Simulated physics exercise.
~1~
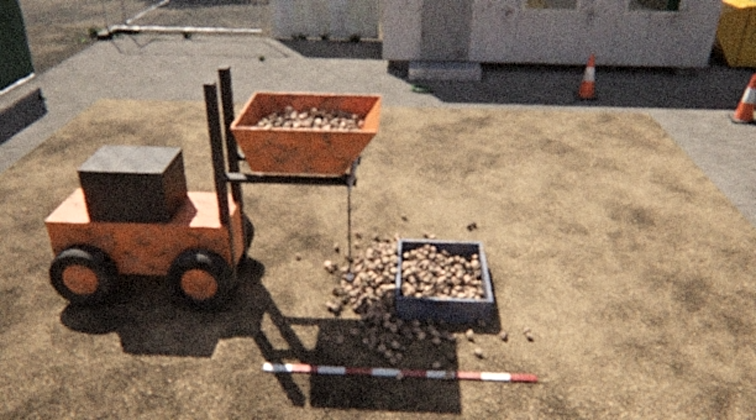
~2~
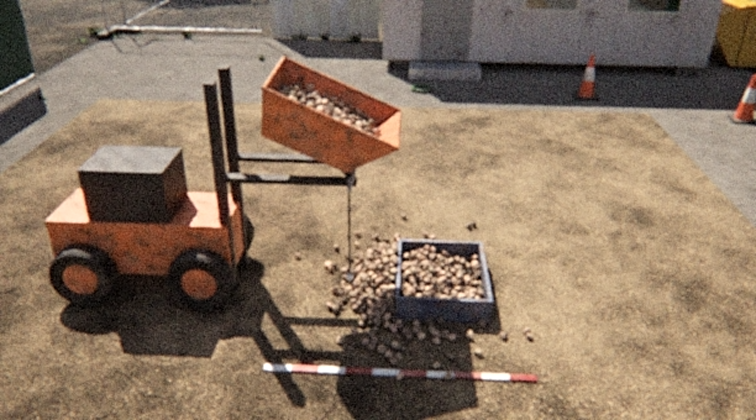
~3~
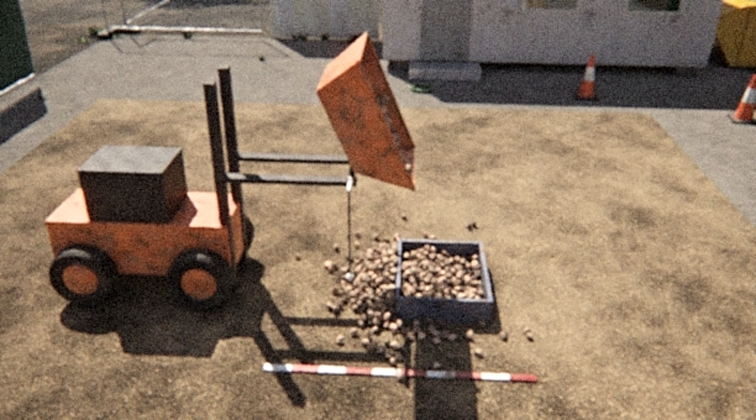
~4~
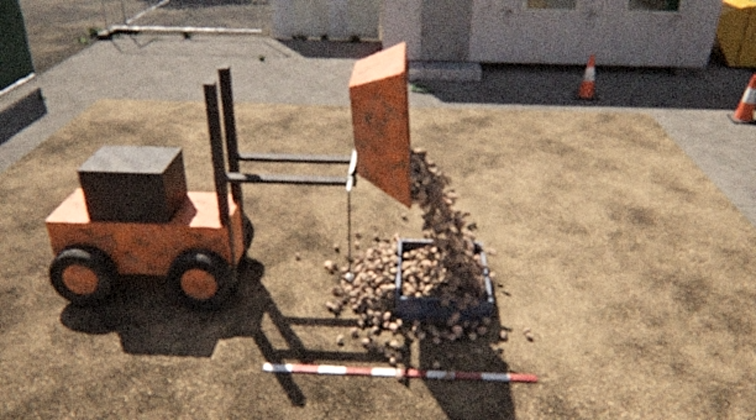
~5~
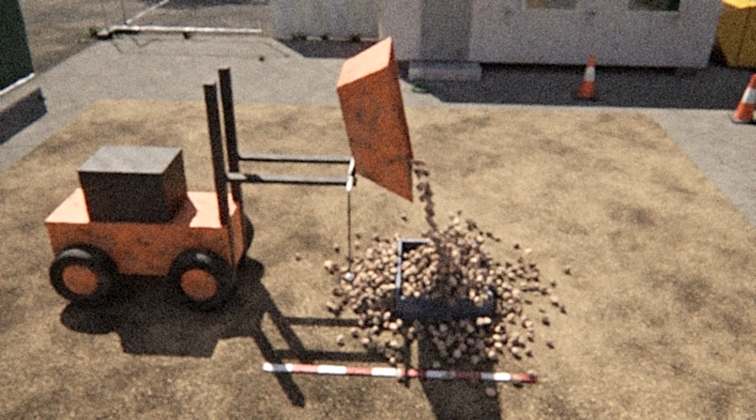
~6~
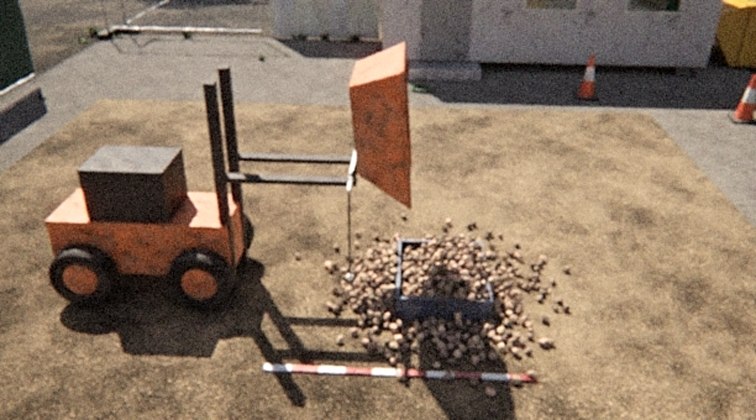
In a dirt yard, a forklift tips its orange skip, spilling stones over a crowded bin.
